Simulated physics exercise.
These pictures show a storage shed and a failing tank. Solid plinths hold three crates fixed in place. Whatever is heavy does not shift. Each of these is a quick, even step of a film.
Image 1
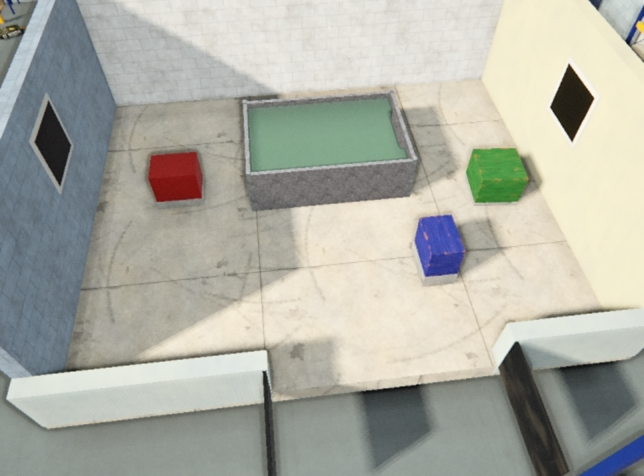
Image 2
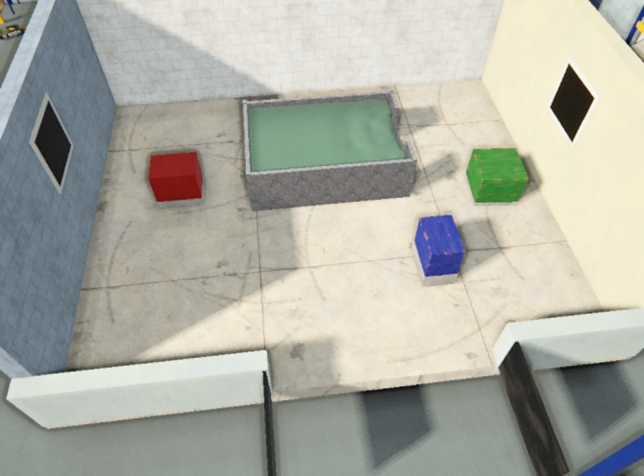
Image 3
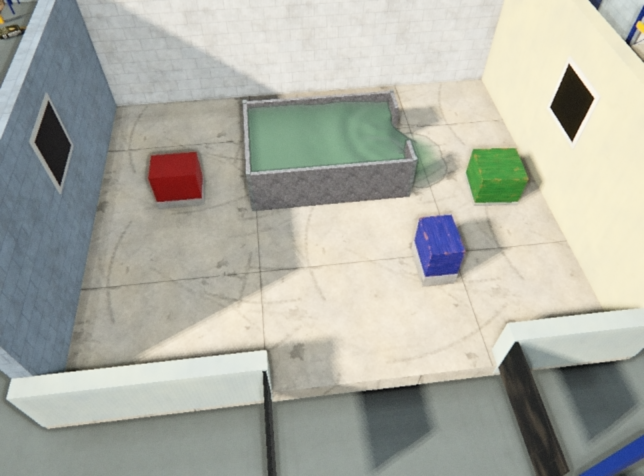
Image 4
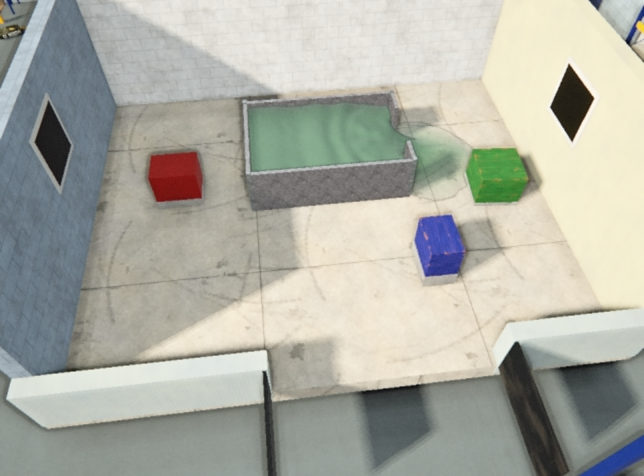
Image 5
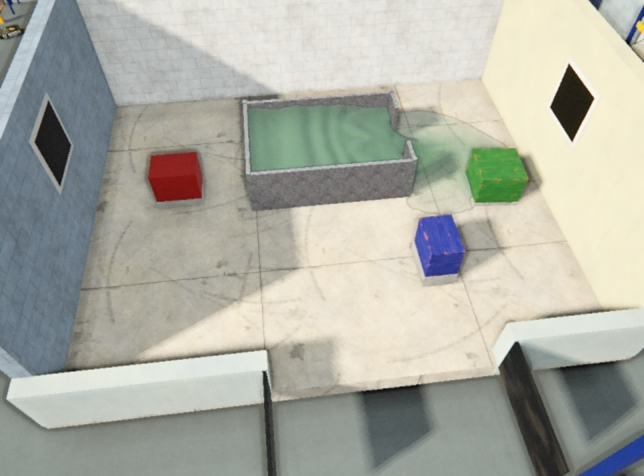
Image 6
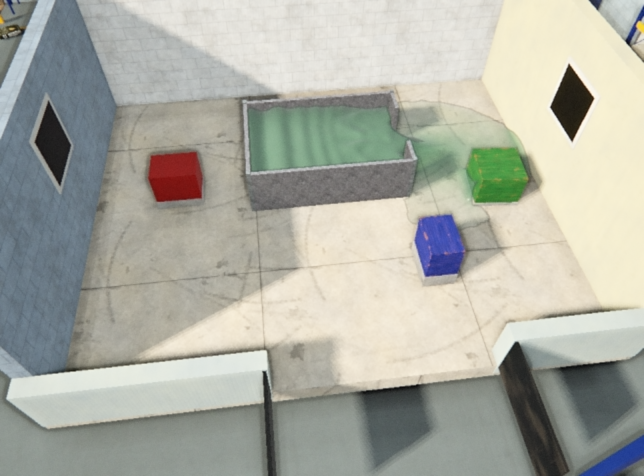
In a walled enclosure, green water pours from a tank's right side and spreads around a green box.
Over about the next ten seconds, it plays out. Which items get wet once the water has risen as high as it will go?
The red crate remains dry, the green crate ends up wet, the blue crate remains dry.
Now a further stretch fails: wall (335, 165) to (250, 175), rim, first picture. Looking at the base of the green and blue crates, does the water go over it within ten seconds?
Note: Green one is left dry; blue one is left dry.
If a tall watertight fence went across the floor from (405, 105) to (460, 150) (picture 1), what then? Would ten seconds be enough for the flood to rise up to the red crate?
Red: Left dry.
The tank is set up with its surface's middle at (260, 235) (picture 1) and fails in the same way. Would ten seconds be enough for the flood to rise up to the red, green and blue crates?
Red untouched, green flooded, blue flooded.
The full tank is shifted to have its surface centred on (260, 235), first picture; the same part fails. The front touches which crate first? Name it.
I'd go with the blue-painted one.
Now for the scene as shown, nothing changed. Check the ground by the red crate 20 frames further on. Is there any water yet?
Short answer for red: Stays dry.
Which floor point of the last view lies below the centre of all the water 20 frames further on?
Point: (394, 164).
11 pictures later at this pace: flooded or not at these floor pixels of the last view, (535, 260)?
That spot: Submerged.
A moment on, water covers 20 % of the floor; the red crate not reached, the green crate water round its plinth, the blue crate water round its plinth.
Next, water covers 30 % of the floor; the red crate not reached, the green crate water round its plinth, the blue crate water round its plinth.
Then, water covers 45 % of the floor; the red crate not reached, the green crate water round its plinth, the blue crate water round its plinth.
Later, water covers 75 % of the floor; the red crate water round its plinth, the green crate water round its plinth, the blue crate water round its plinth.
In the end, water covers 100 % of the floor; the red crate stayed above the water, the green crate was topped, the blue crate stayed above the water.
